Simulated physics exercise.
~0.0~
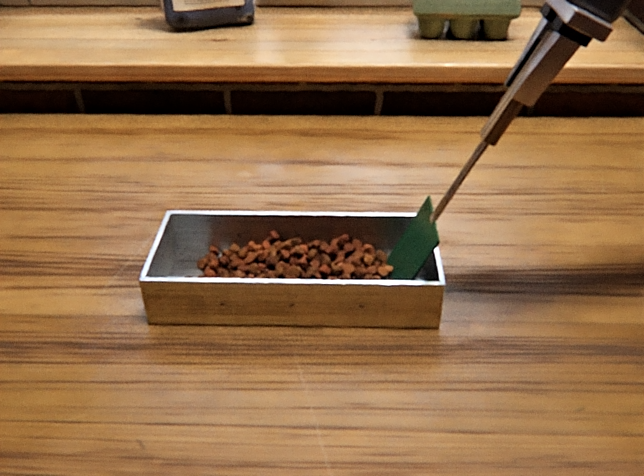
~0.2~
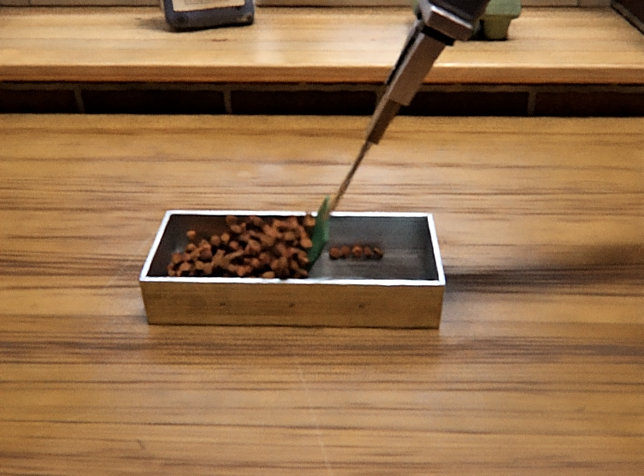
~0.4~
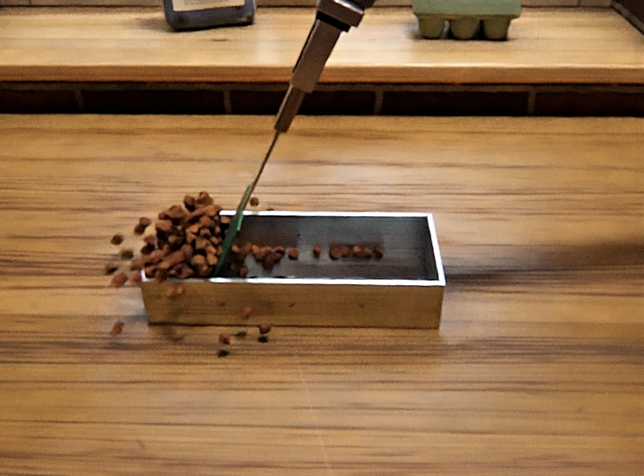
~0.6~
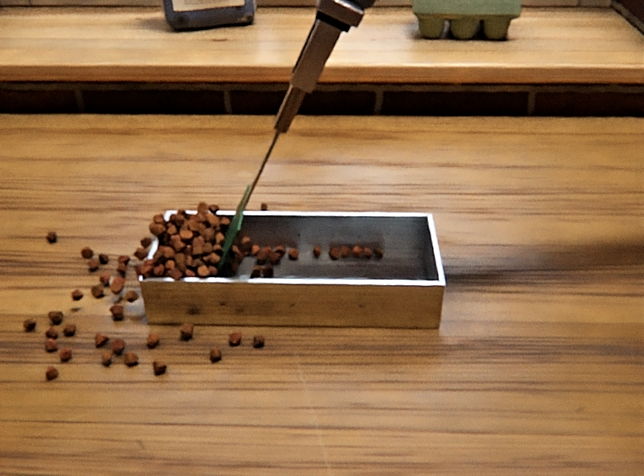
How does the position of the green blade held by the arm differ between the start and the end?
At the start the green blade is at the right end of the tray. By the end it is near the left end, up against the heaped pellets.
